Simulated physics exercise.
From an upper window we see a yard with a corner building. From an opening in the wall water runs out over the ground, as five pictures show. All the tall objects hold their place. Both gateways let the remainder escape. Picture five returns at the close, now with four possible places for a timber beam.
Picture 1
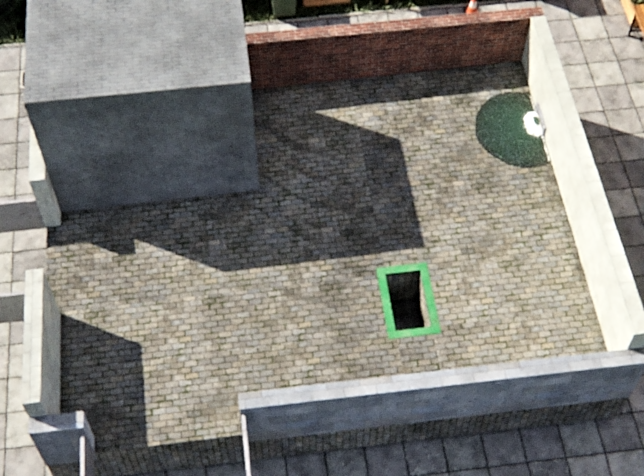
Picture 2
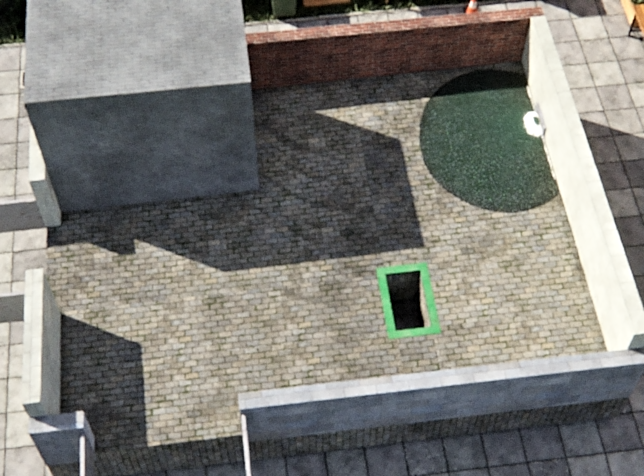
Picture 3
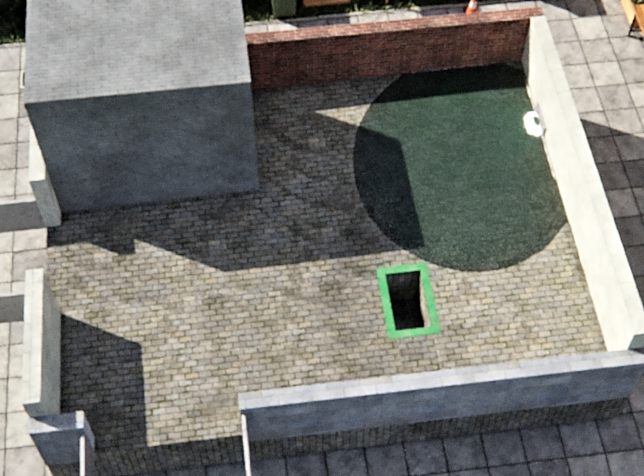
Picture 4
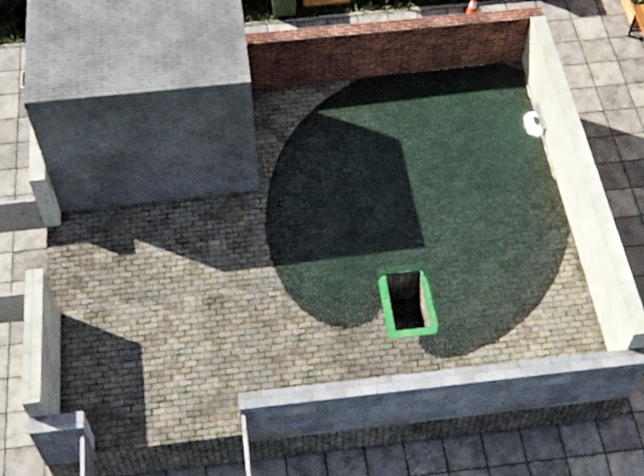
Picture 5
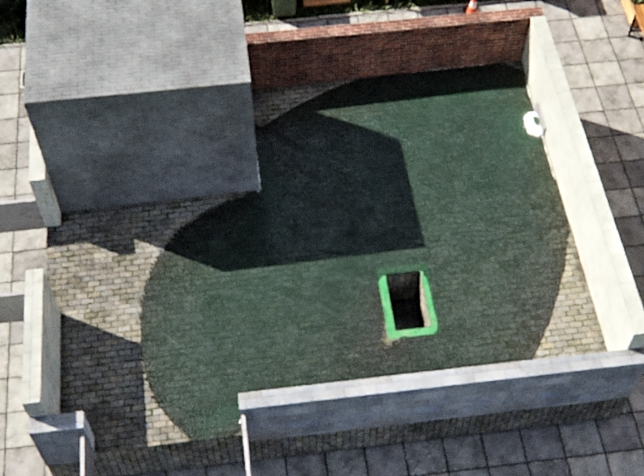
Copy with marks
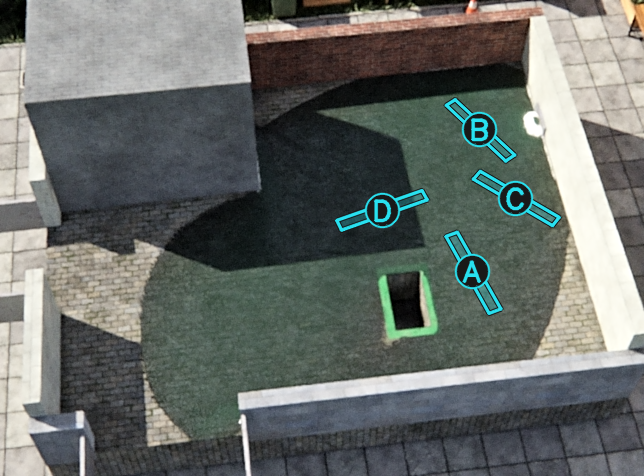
Dark green water spread out from a white outlet on the right wall of a paved yard, widening leftward past the shadows, reaching the green-rimmed pit and then surrounding it as it covered most of the ground.
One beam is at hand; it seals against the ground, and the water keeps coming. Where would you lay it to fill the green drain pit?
Place D.
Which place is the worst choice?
C it is.
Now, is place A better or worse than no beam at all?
Place A is worse.
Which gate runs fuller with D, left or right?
More leaves on the right.
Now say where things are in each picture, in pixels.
The first frame shows outfall at (541, 120); green drain pit at (408, 300); open gate at (168, 428); open gate at (61, 268); front seen at (494, 151), 3 % of the ground wet; green drain pit still dry.
The second frame shows front seen at (470, 202), 12 % of the ground wet; green drain pit still dry.
The third frame shows front seen at (369, 207), 26 % of the ground wet; green drain pit still dry.
The fourth frame shows front seen at (293, 288), 46 % of the ground wet; green drain pit taking water.
The fifth frame shows front seen at (169, 385), 72 % of the ground wet; green drain pit taking water.
On the marked copy, A from (451, 234) to (495, 311); B from (450, 102) to (510, 158); C from (476, 175) to (555, 221); D from (339, 225) to (424, 195).
With A, about 12 % of the stream goes into the green drain pit, about 88 % out by the gates.
With B, about 13 % of the stream goes into the green drain pit, about 87 % out by the gates.
With C, about 7 % of the stream goes into the green drain pit, about 93 % out by the gates.
With D, about 24 % of the stream goes into the green drain pit, about 76 % out by the gates.
